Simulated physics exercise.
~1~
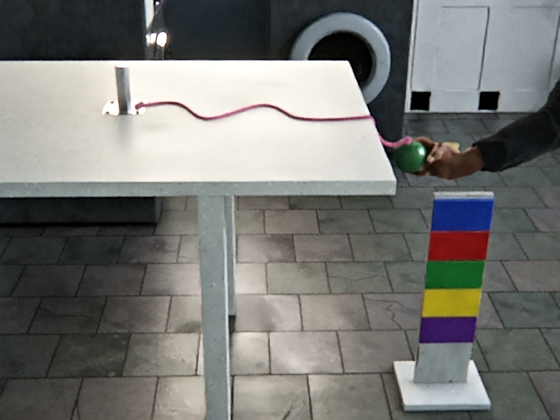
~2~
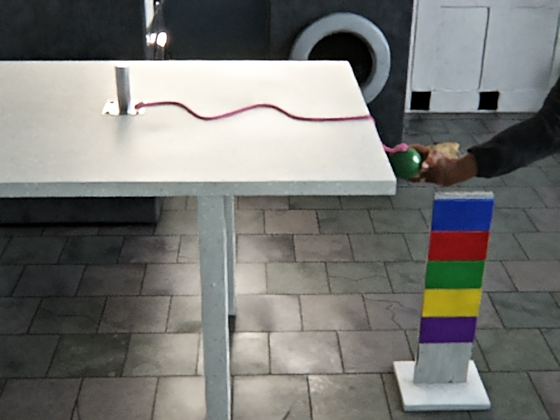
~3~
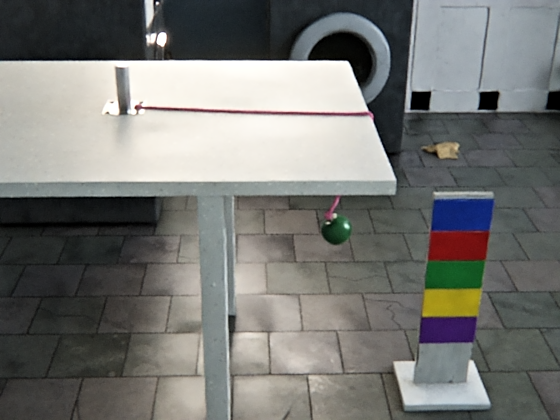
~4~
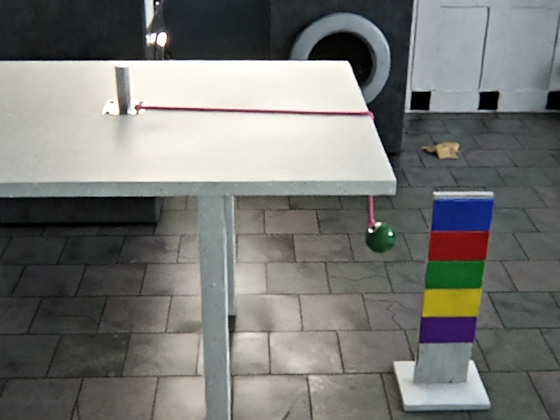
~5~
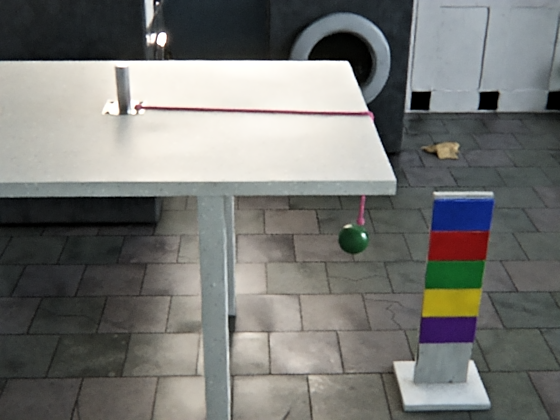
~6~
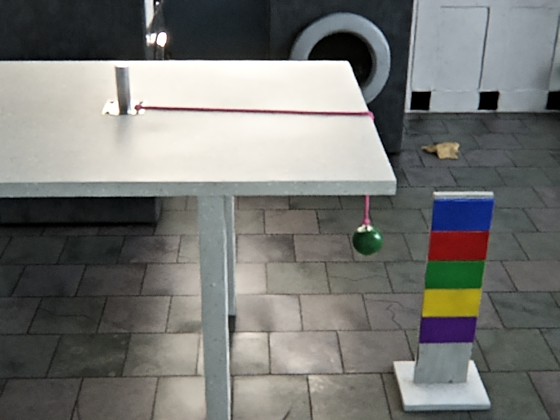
A hand held a green apple on a slack cord past the table's edge, then let go and drew away, and the apple dropped, pulled the cord taut and swung left and right, ending up hanging level with the striped board's red band.
